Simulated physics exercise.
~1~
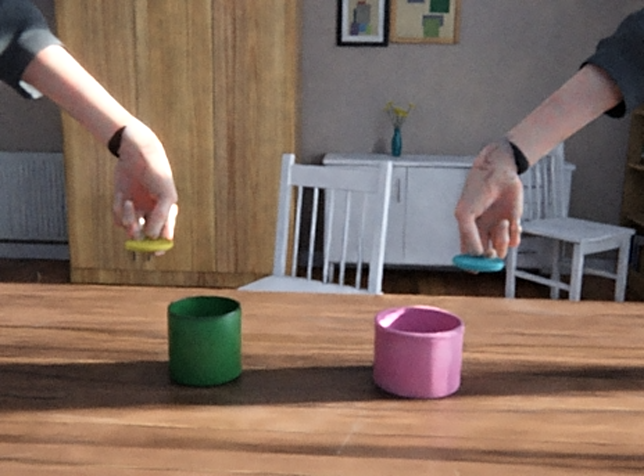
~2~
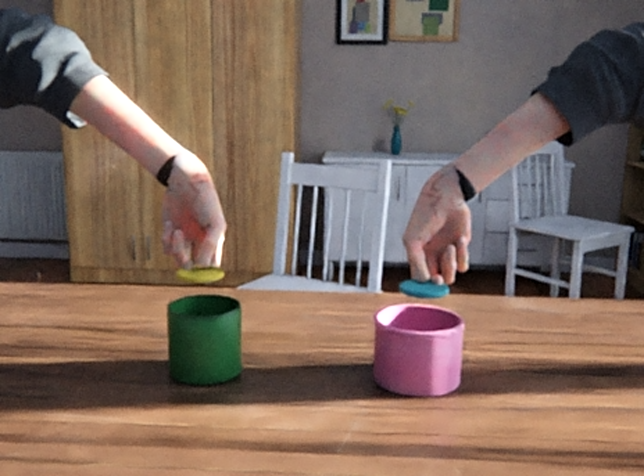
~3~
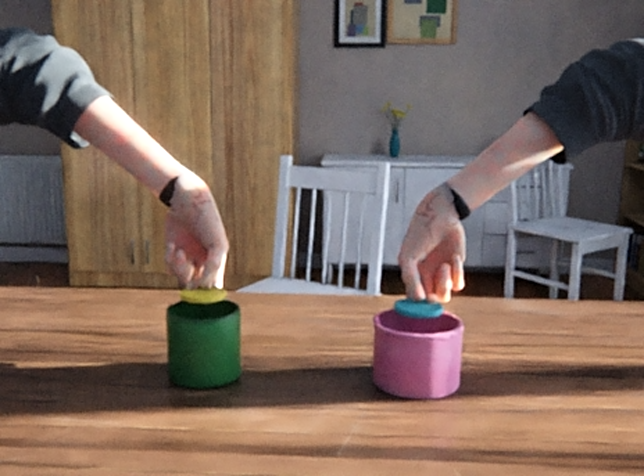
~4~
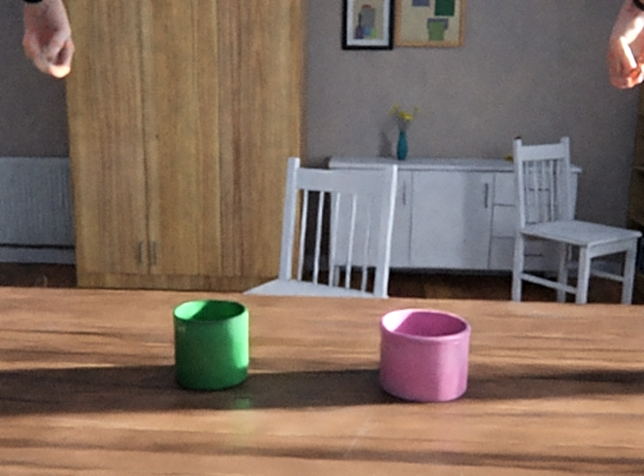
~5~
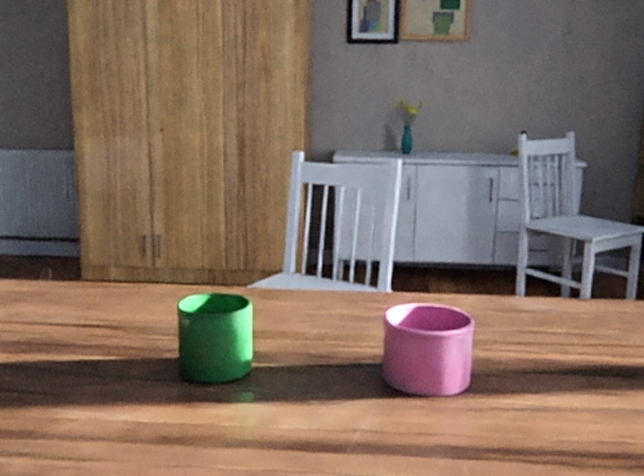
A green container on the left and a pink one on the right stand on a wooden table, seen from the front by a slightly swaying camera, with white chairs, a cabinet and a tall wooden wardrobe behind. Two hands reach in from either side, the left holding a yellow disc and the right a turquoise one. They move inward and lower the discs to the open rims. Both discs drop inside as the hands let go and draw back towards the upper corners. At the end, the hands are gone, the discs are out of sight and both containers stand in place.
